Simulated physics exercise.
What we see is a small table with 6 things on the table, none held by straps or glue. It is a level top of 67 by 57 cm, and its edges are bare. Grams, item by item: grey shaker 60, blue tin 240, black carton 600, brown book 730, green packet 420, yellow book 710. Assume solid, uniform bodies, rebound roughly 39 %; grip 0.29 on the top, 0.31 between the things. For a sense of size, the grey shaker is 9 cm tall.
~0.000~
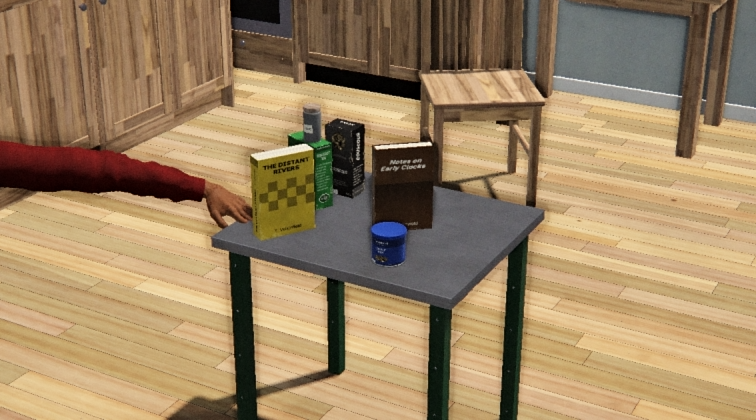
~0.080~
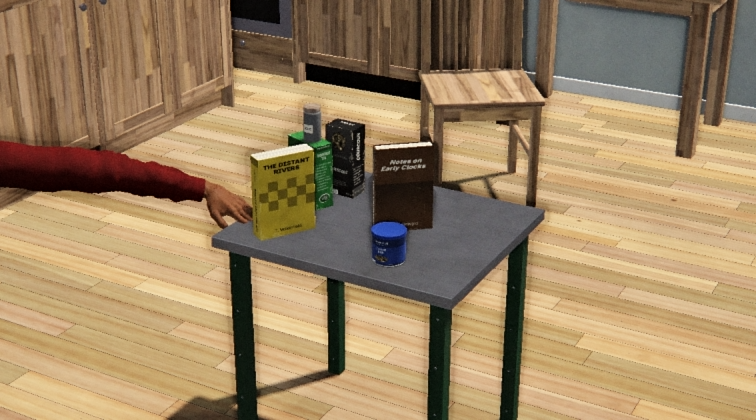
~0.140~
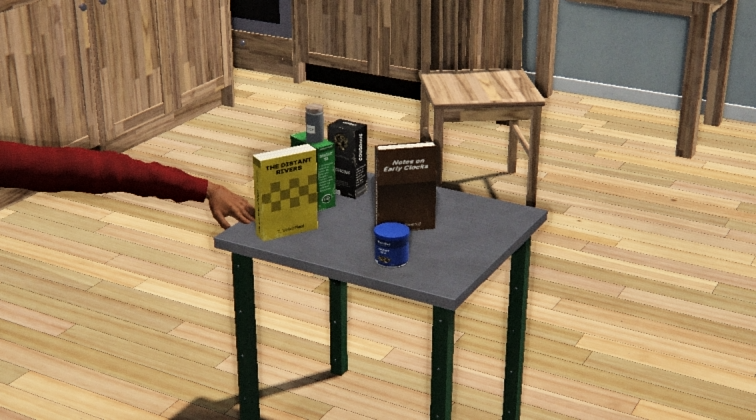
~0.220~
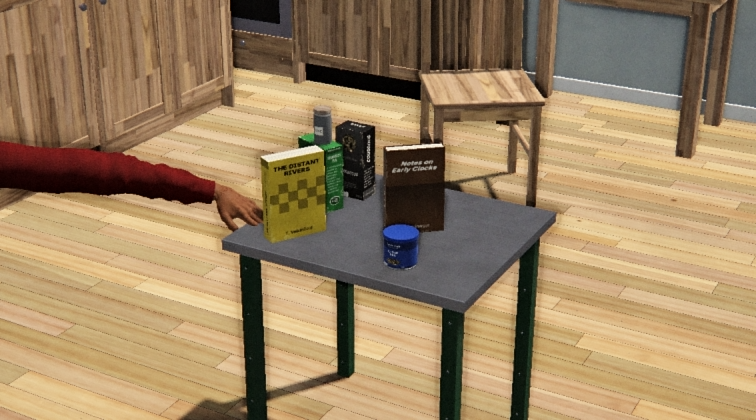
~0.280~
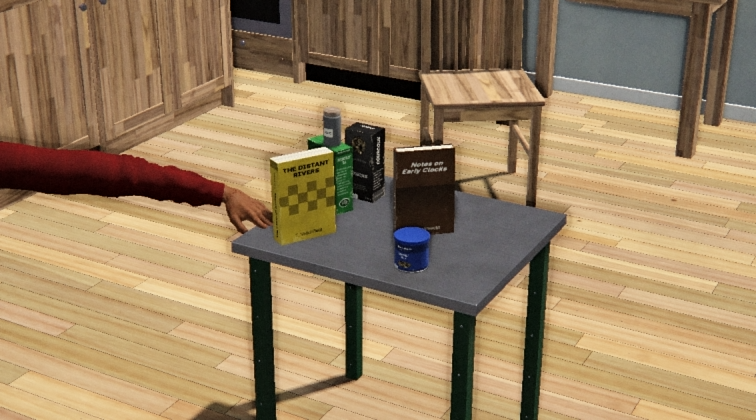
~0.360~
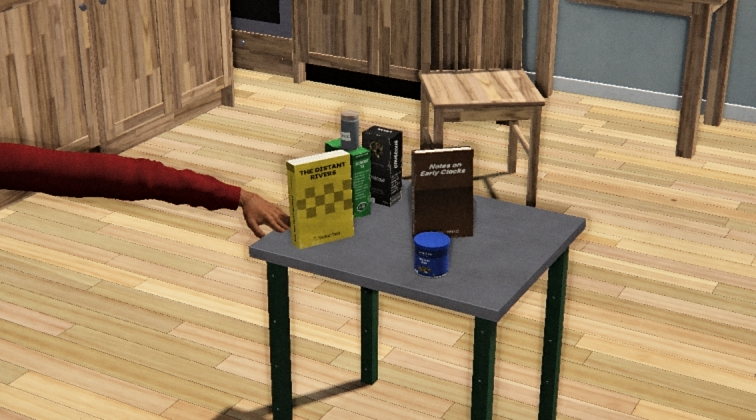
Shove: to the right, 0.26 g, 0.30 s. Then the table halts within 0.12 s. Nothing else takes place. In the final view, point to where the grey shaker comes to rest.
(386, 137).
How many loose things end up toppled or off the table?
In total, 2.
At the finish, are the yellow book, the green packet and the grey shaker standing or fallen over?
Outcome noted - the yellow book ends up fallen, the green packet survives without falling, the grey shaker survives without falling.
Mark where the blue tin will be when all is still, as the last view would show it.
Its centre ends close to (463, 268) in the last view.
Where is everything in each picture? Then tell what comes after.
In the first picture, grey shaker (312, 123); blue tin (389, 245).
In the second picture, brown book (403, 187); green packet (311, 170).
In the third picture, table along by 1 cm; yellow book (286, 193); blue tin (392, 245).
In the fourth picture, table along by 3 cm; black carton (356, 160); brown book (414, 189).
In the fifth picture, table along by 6 cm; brown book (424, 191); green packet (330, 174).
In the sixth picture, table along by 11 cm; grey shaker (350, 130); blue tin (432, 255).
Around 0.56 s, table along by 16 cm; grey shaker shifted 5 cm near (383, 137); yellow book at 23° to upright; brown book at 7° to upright.
Around 0.76 s, table along by 16 cm; grey shaker shifted 6 cm near (386, 137); yellow book on its side; brown book at 46° to upright.
Around 1.36 s, table along by 16 cm; grey shaker shifted 6 cm near (386, 137); yellow book on its side; brown book on its side.
Finally (2.2 s), on their side or leaning hard on the table, brown book and yellow book; not toppled but over 5 cm from the start, grey shaker, blue tin, black carton and green packet. Final places as that camera would see them, grey shaker near (386, 137).
